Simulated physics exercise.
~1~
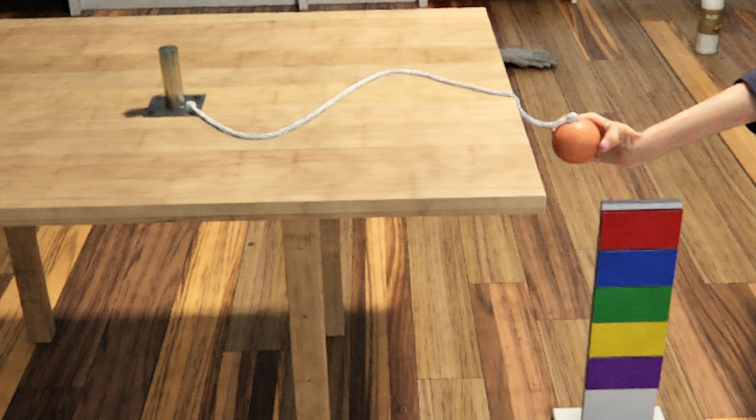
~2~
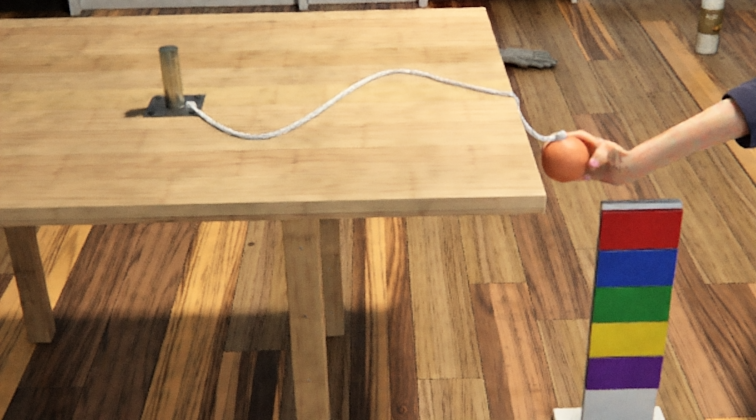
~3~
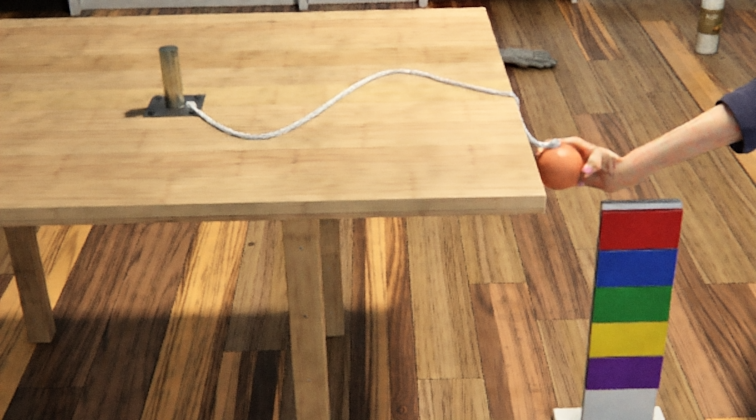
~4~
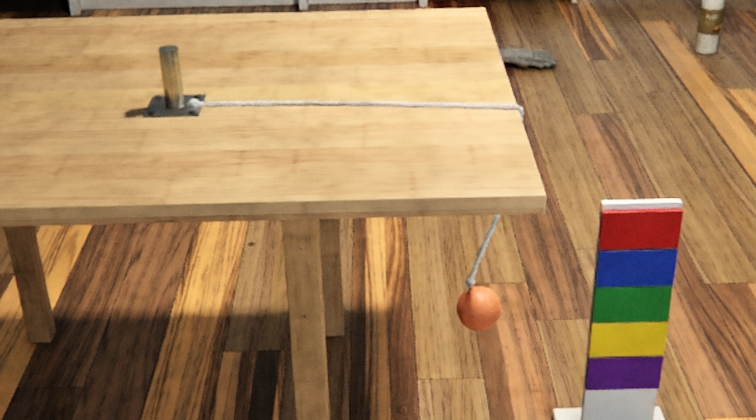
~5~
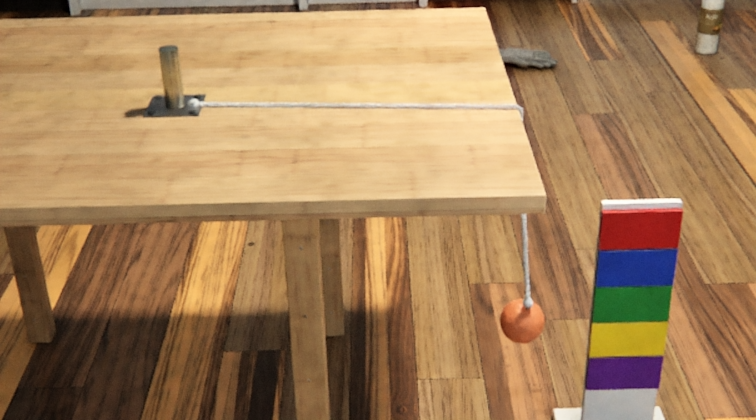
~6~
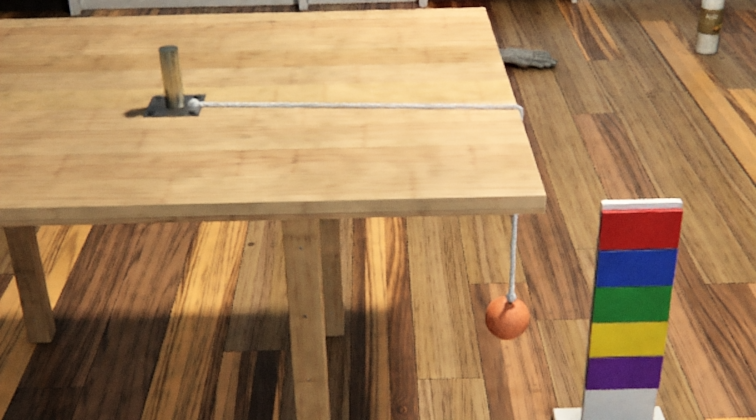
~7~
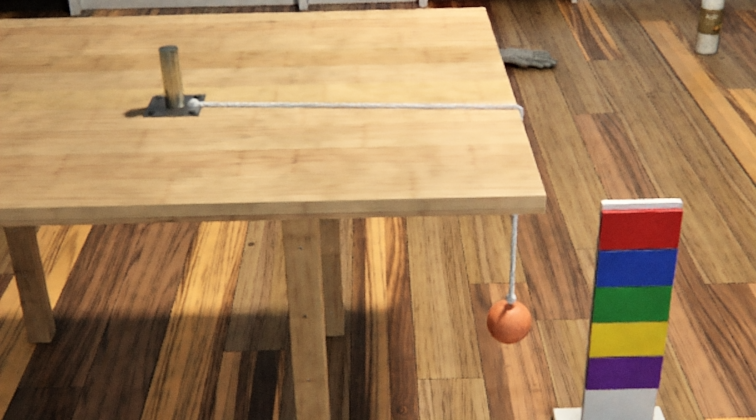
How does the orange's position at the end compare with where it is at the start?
At the start the orange is held up beside the right end of the table, above the coloured bands. By the end it is much lower and a little further left, hanging on its cord below the tabletop, about level with the green band.
